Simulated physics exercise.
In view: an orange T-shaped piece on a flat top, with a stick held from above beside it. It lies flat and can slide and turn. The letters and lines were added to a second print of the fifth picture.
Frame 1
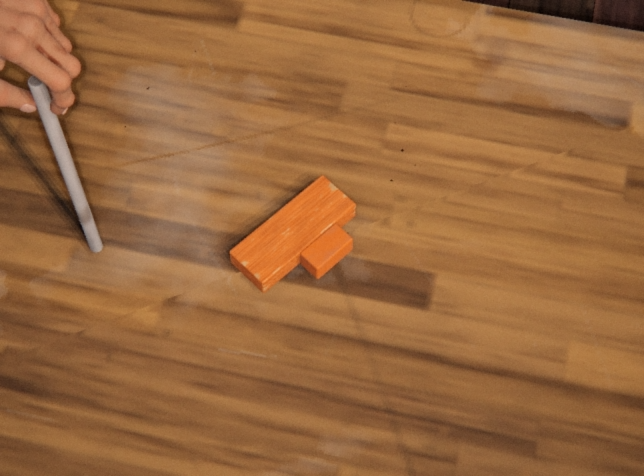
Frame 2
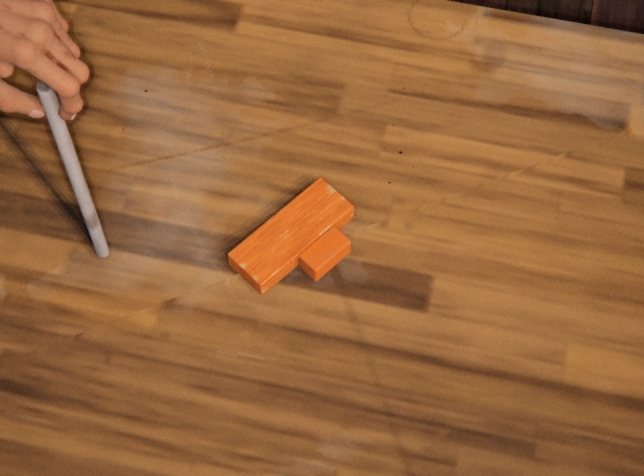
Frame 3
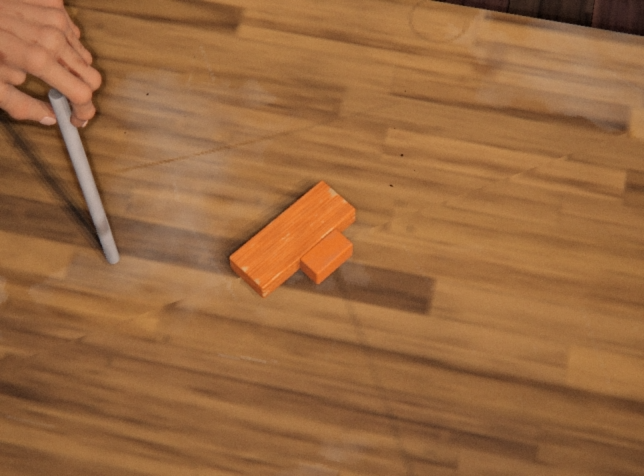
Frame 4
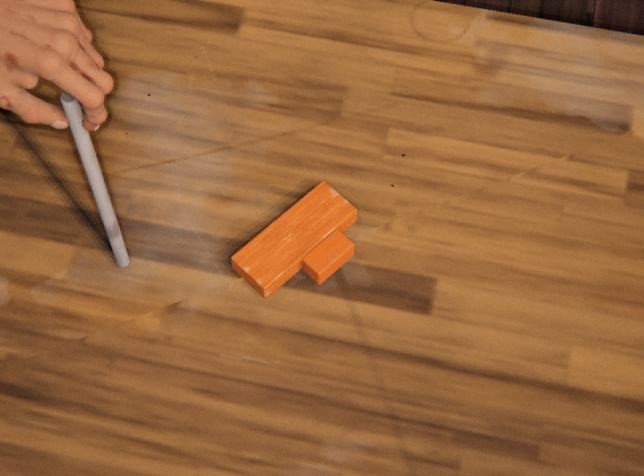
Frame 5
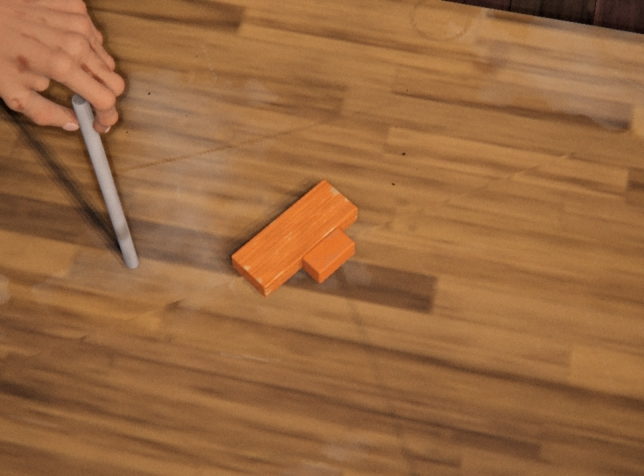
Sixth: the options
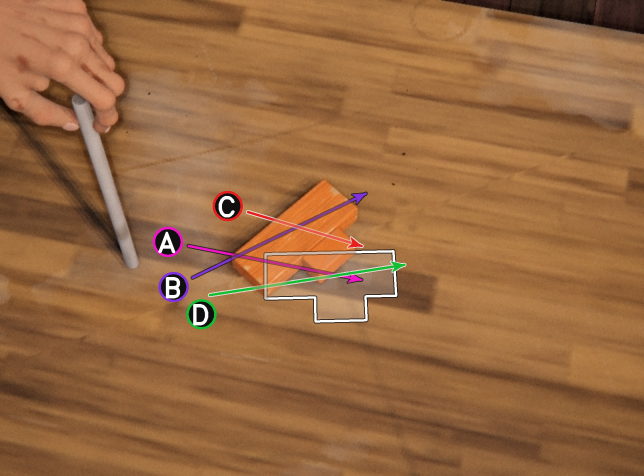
A hand moves a grey stick slightly right while the orange T-shaped piece stays nearly still.
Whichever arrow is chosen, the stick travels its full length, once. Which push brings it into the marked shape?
Stroke C.
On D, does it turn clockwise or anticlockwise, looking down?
On that stroke, anticlockwise.
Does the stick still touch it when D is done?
No.
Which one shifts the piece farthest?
That is A.
On the marked copy, A from (188, 246) to (361, 280); B from (192, 278) to (366, 194); C from (248, 212) to (362, 246); D from (210, 295) to (404, 265).
Following C. Soon after the start, foot of the stick (289, 226), piece (305, 237).
Later, foot of the stick (331, 238), piece (326, 256).
In the end, foot of the stick (362, 247), piece (330, 264); it fills the outline.
As for the rest, A leaves the piece out of the outline, at (375, 241); B leaves the piece out of the outline, at (323, 245); D leaves the piece out of the outline, at (339, 198).
